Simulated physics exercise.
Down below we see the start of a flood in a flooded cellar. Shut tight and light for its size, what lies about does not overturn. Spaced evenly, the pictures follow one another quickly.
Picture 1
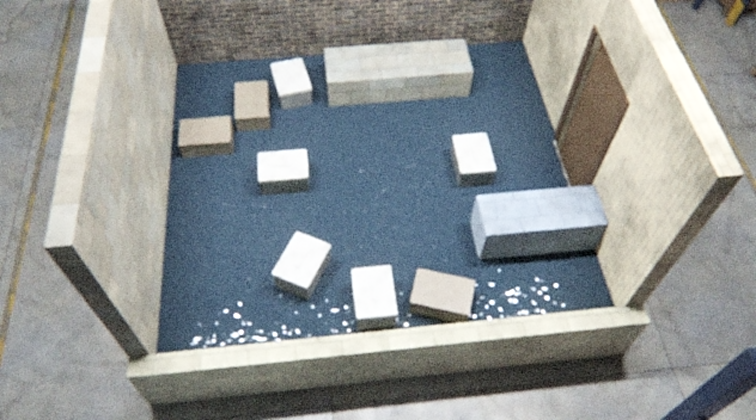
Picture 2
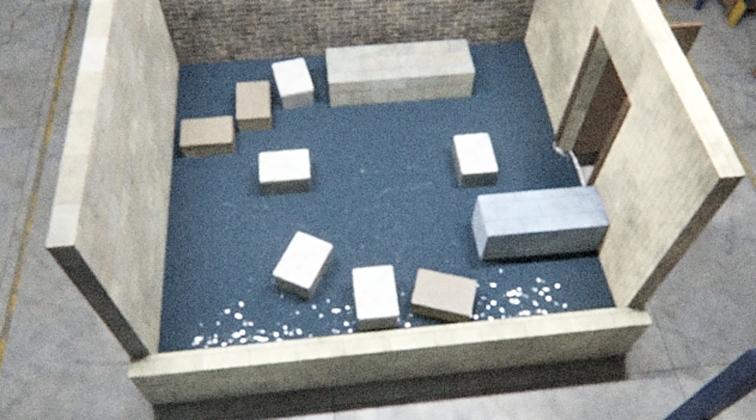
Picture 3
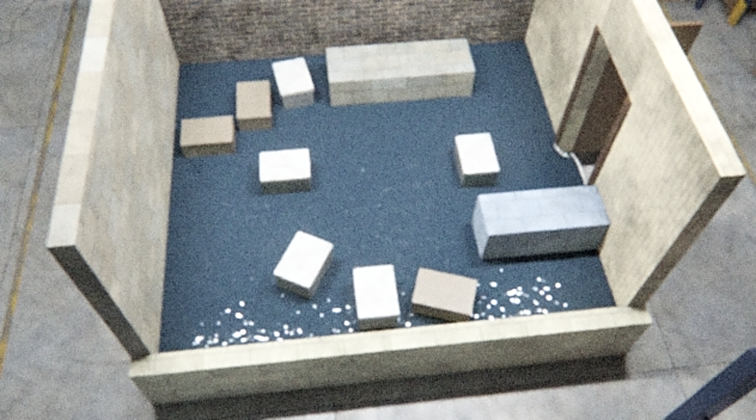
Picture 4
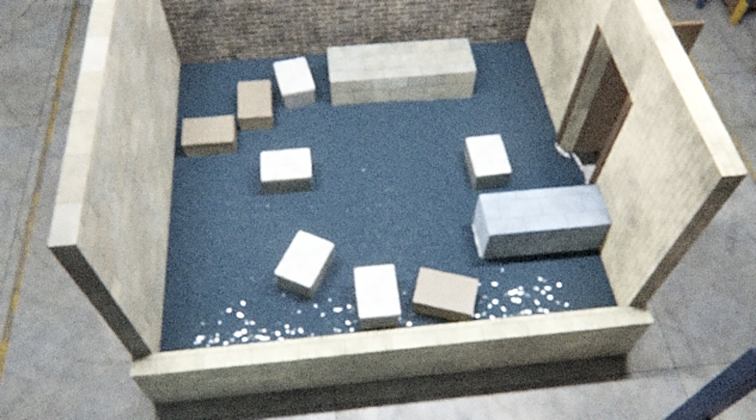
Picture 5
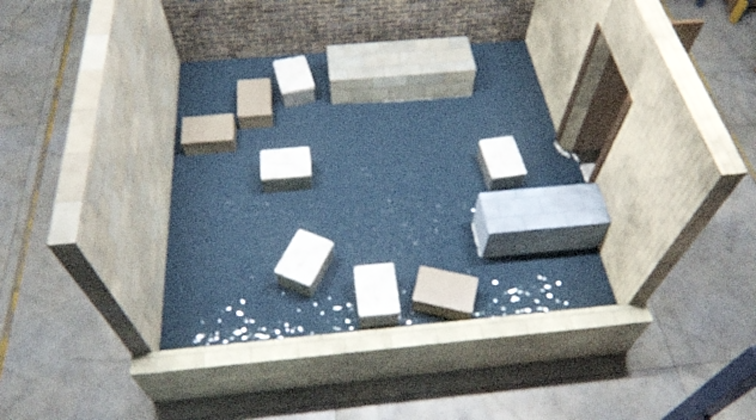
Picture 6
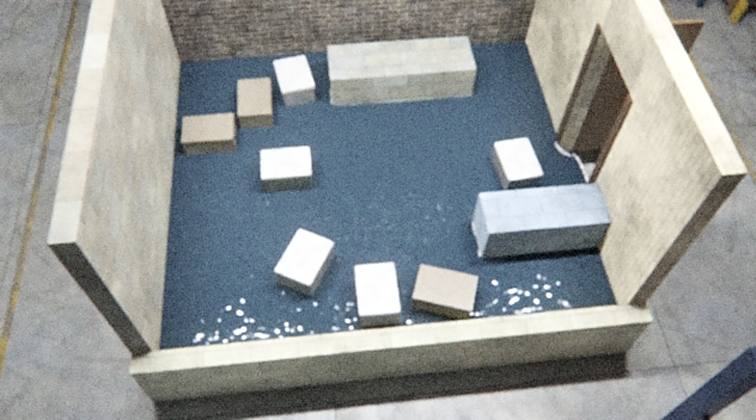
A door in the right wall opened onto a flooded, walled room, and then one pale box drifted a short way right across the dark water while the other boxes stayed about where they were.
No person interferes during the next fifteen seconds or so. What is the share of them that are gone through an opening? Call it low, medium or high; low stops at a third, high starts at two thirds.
Low.
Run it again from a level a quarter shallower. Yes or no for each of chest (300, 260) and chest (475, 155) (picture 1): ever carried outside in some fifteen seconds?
First object: Never leaves; second object: Carried off.
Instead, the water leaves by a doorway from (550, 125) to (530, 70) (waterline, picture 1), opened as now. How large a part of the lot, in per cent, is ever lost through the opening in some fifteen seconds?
About 10 %.
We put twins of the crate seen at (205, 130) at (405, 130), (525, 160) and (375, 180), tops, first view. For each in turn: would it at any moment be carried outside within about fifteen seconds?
As listed: Carried outside, out, out.
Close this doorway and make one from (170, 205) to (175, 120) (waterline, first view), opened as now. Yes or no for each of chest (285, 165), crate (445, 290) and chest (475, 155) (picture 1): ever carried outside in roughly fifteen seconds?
The three read escape, no escape and no escape, respectively.
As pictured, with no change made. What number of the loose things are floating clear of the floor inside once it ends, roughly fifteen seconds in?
The answer is 7.
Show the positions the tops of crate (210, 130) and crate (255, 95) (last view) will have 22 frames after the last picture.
First near (235, 131), second near (287, 115).
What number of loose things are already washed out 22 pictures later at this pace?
Total: 1.
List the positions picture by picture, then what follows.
A chest at (474, 153), afloat; a crate at (443, 291), afloat; 0 of 8 have shifted, in the first picture.
A chest at (476, 153) floats; a crate at (445, 292) floats; 0 of 8 have shifted, in the second picture.
A chest at (477, 153) floats; a crate at (445, 291) floats; 0 of 8 have shifted, in the third picture.
A chest at (488, 155), afloat, close to its start; a crate at (446, 291) floats; 1 of 8 have shifted, in the fourth picture.
A chest at (503, 157), afloat, a stride from its start; a crate at (446, 289), afloat; 1 of 8 have shifted, in the fifth picture.
A chest at (519, 159) floats, a stride from its start; a crate at (446, 287), afloat; 1 of 8 have shifted, in the sixth picture.
A moment on, 0 of 8 are out; 8 afloat.
Next, 1 of 8 are out; 7 afloat.
Later, 1 of 8 are out; 7 afloat.
In the end, 1 of 8 are out; 7 afloat.
